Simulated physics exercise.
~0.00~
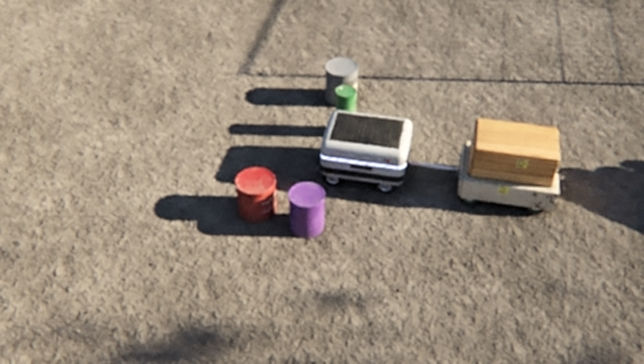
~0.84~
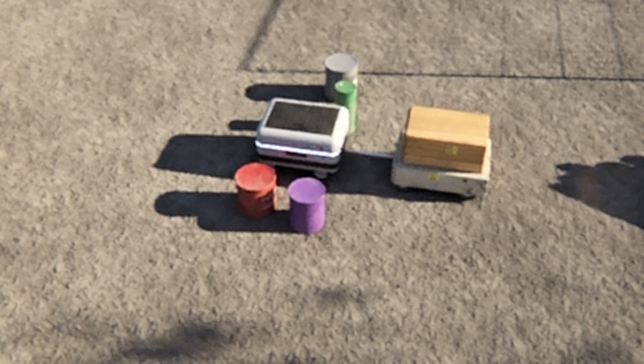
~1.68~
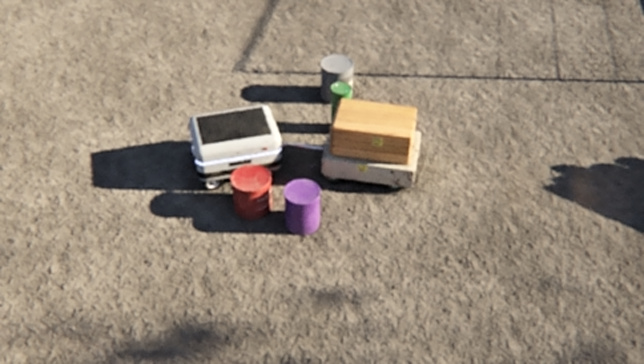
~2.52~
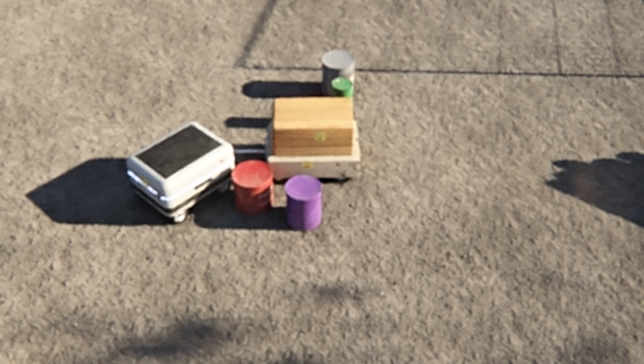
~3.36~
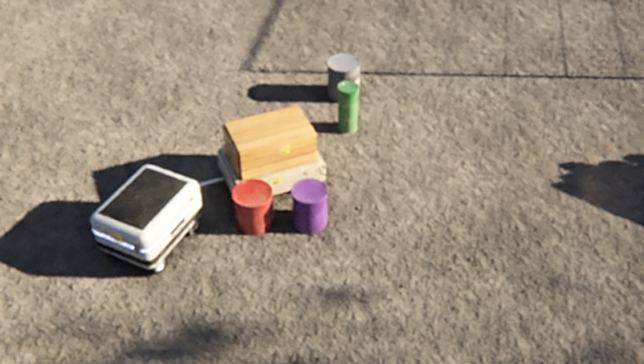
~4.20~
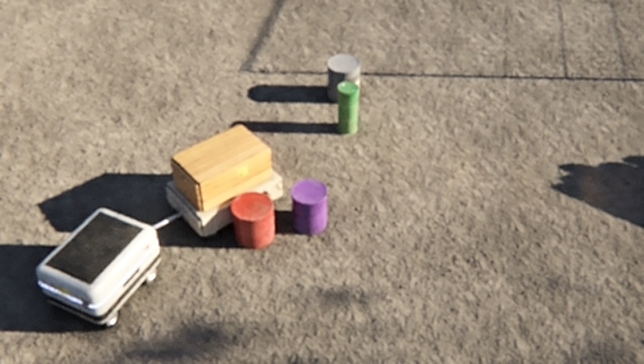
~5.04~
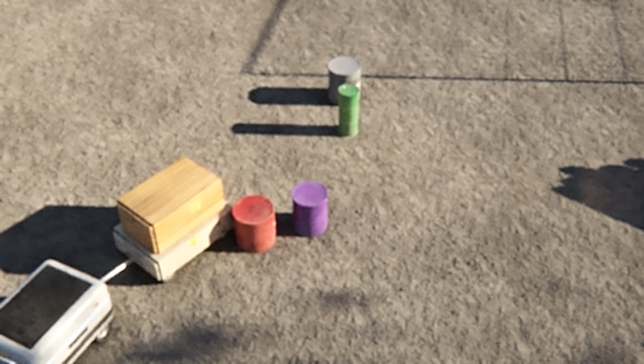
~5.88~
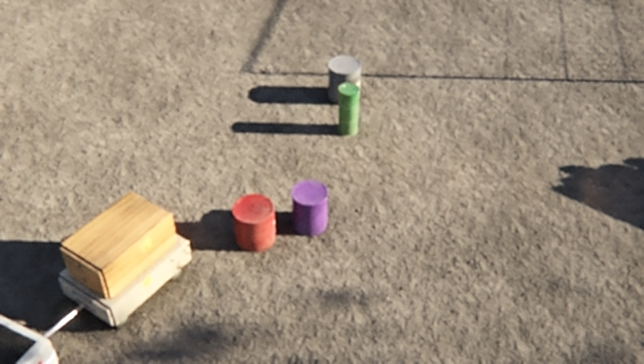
On rough sunlit ground, a white tug turning down-left between pails, its crate-laden cart nudging the red one slightly, still upright.
